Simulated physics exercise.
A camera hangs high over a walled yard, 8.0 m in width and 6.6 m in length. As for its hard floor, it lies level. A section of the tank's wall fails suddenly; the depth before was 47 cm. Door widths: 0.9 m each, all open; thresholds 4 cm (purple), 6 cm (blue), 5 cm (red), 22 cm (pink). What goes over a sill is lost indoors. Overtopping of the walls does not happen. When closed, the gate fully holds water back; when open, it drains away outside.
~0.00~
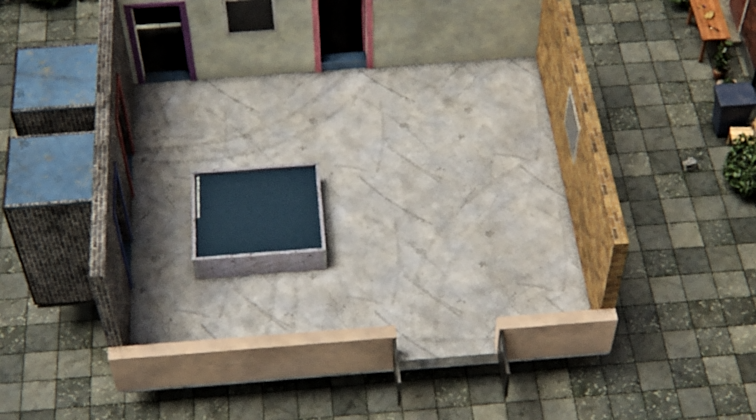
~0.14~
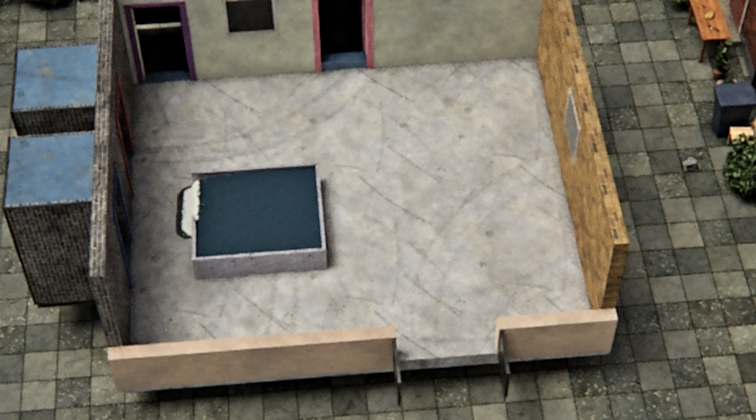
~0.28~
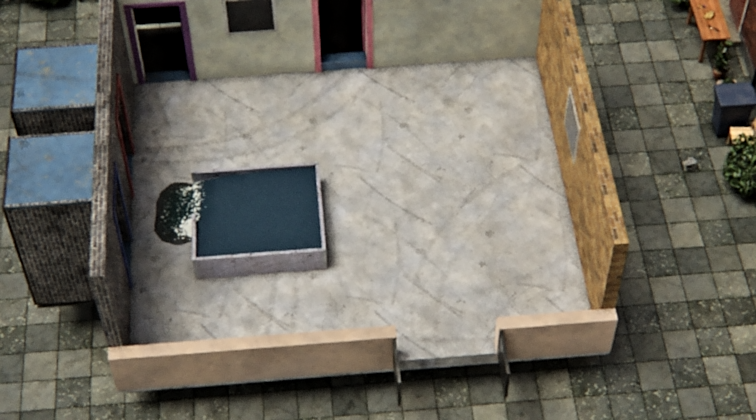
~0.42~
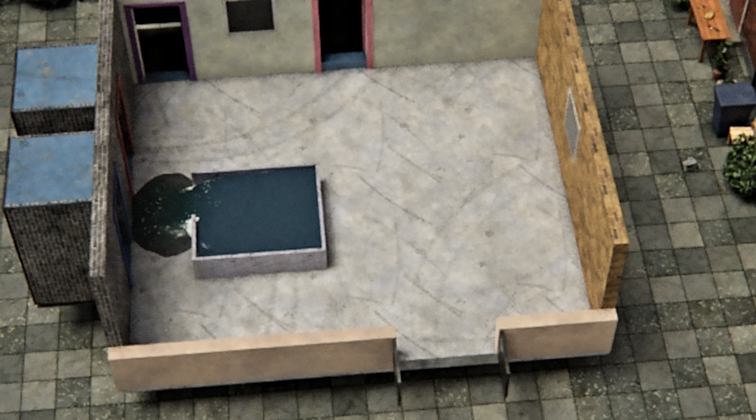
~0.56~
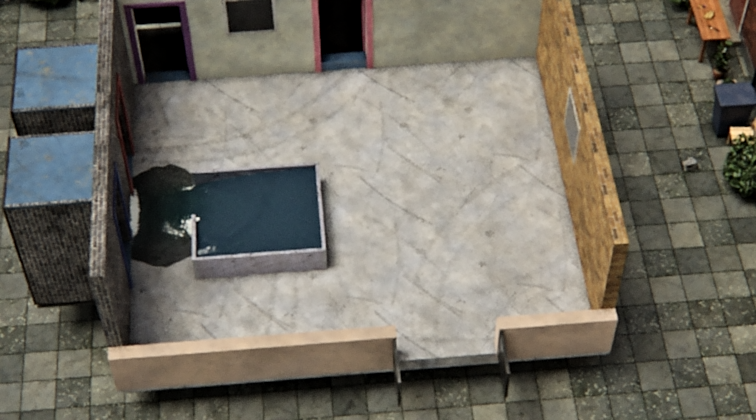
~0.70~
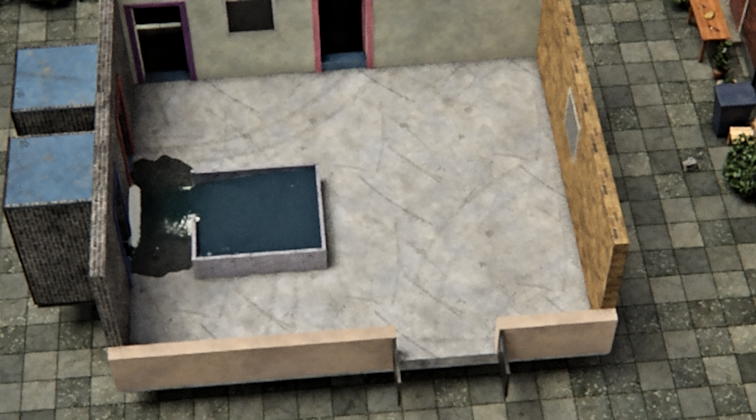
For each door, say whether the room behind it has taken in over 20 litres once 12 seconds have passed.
The purple door: Over, the blue door: Over, the red door: Over, the pink door: Not over.
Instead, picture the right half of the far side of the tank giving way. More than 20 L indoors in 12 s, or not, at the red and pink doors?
For red, too little; for pink, too little.
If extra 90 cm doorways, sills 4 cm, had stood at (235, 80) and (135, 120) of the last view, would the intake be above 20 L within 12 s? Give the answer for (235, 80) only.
Well, for that spot the inflow stays beneath the mark.
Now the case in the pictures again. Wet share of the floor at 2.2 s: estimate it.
Close to 15 in a hundred parts are wet.
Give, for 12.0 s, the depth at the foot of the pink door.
It's some 2.0 centimetres deep.
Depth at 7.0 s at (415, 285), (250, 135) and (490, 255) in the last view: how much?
Close to 2, 1 and 0 centimetres.
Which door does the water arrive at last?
The answer is the pink door.
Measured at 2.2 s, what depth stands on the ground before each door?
Purple 7 cm, blue 13 cm, red 18 cm, pink 0 cm.
After 1.4 s water covers 10 % of the floor and is deepest (34 cm) near (143, 210); purple door not reached, blue door 12 cm at the sill, 5 L in, red door 18 cm at the sill, 21 L in, pink door not reached.
After 2.2 s water covers 15 % of the floor and is deepest (32 cm) near (133, 218); purple door 7 cm at the sill, 2 L in, blue door 13 cm at the sill, 18 L in, red door 18 cm at the sill, 82 L in, pink door not reached.
After 3.5 s water covers 20 % of the floor and is deepest (22 cm) near (133, 218); purple door 15 cm at the sill, 73 L in, blue door 10 cm at the sill, 42 L in, red door 14 cm at the sill, 155 L in, pink door not reached.
After 7.0 s water covers 50 % of the floor and is deepest (13 cm) near (133, 218); purple door 10 cm at the sill, 197 L in, blue door 7 cm at the sill, 62 L in, red door 9 cm at the sill, 236 L in, pink door 2 cm at the sill, 0 L in.
After 12.0 s water covers 85 % of the floor and is deepest (8 cm) near (143, 217); purple door 6 cm at the sill, 246 L in, blue door 4 cm at the sill, 65 L in, red door 5 cm at the sill, 262 L in, pink door 2 cm at the sill, 0 L in.
